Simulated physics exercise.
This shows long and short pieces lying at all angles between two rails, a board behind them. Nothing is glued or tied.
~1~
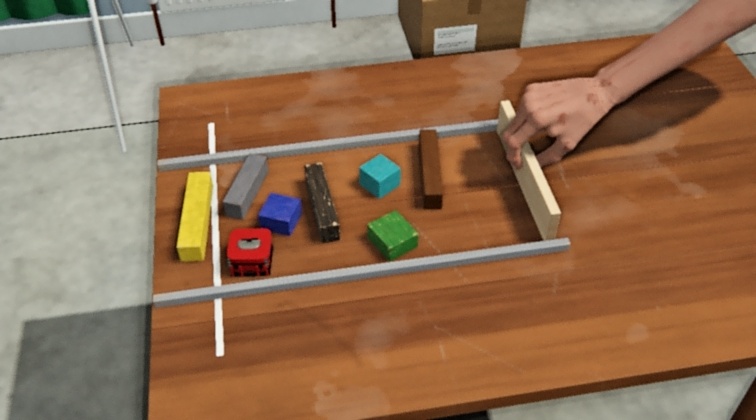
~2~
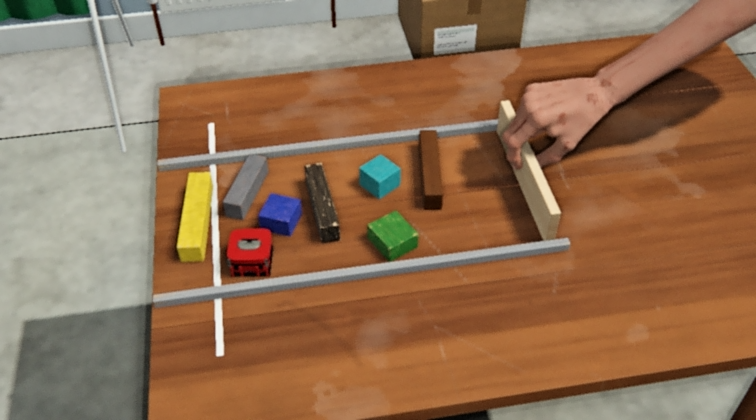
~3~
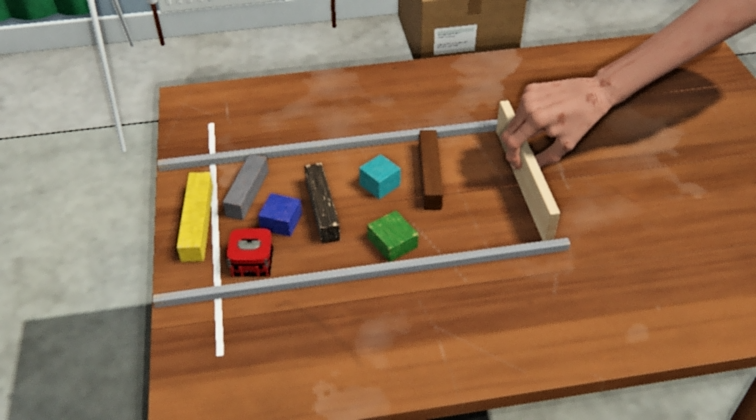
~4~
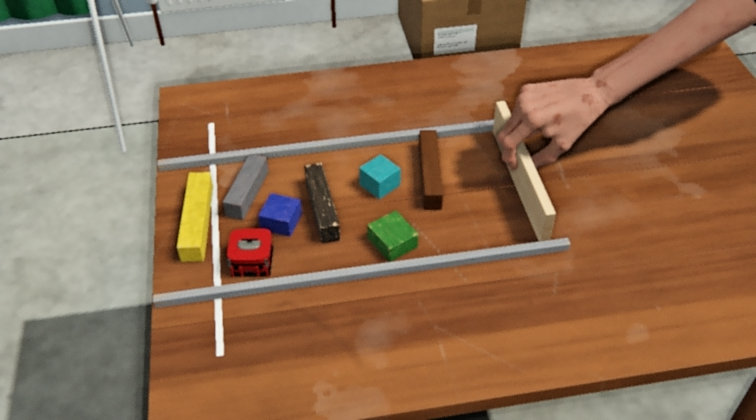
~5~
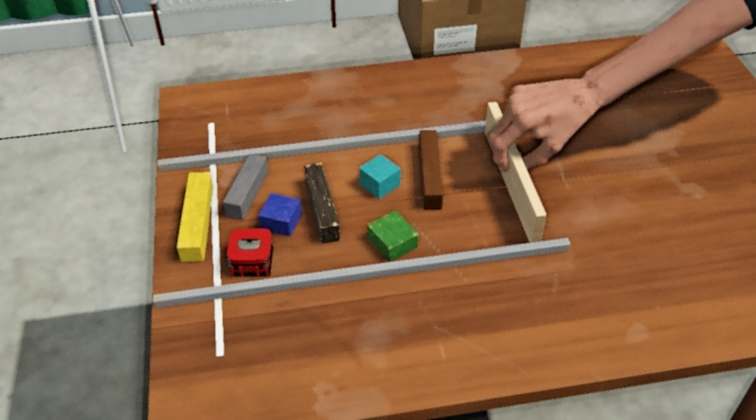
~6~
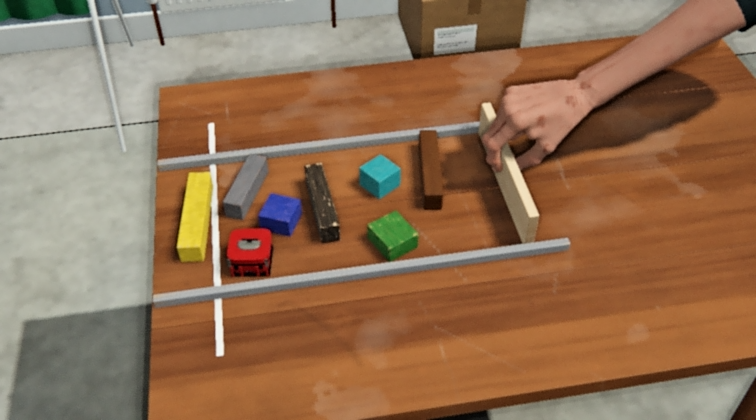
On a wooden table, a hand slides a pale board slightly left between two grey rails.
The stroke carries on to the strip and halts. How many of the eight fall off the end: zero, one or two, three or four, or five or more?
The number that fall off is three or four.
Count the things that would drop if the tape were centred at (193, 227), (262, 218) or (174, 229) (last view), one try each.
It would be 5, 0 and 6.
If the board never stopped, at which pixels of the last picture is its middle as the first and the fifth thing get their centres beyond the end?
Near (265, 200) and (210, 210).
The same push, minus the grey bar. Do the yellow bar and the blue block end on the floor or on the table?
The yellow bar is lost, the blue block tumbles off.
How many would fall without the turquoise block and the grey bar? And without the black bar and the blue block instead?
It would be 2 and 1.
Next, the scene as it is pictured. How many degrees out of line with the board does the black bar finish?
About 15°.
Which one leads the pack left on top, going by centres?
The red case ends nearest.
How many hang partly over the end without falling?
2 of them.
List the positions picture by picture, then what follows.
Yellow bar (196, 215); red case (251, 253); grey bar (246, 186); board (526, 168); tape (215, 224), in the first frame.
Red case (251, 253); turquoise block (380, 176), in the second frame.
Grey bar (246, 186); blue block (281, 215), in the third frame.
Yellow bar (196, 215); green block (393, 236), in the fourth frame.
Red case (251, 253); black bar (322, 202), in the fifth frame.
Yellow bar (196, 215); red case (251, 253); grey bar (246, 186); board (506, 171); tape (215, 224), in the sixth frame.
Soon after, none off yet; yellow bar at rest near (196, 215); red case at rest near (251, 253); grey bar at rest near (246, 186).
In the end, the number that fall off is three or four; gone, blue block, grey bar and yellow bar.
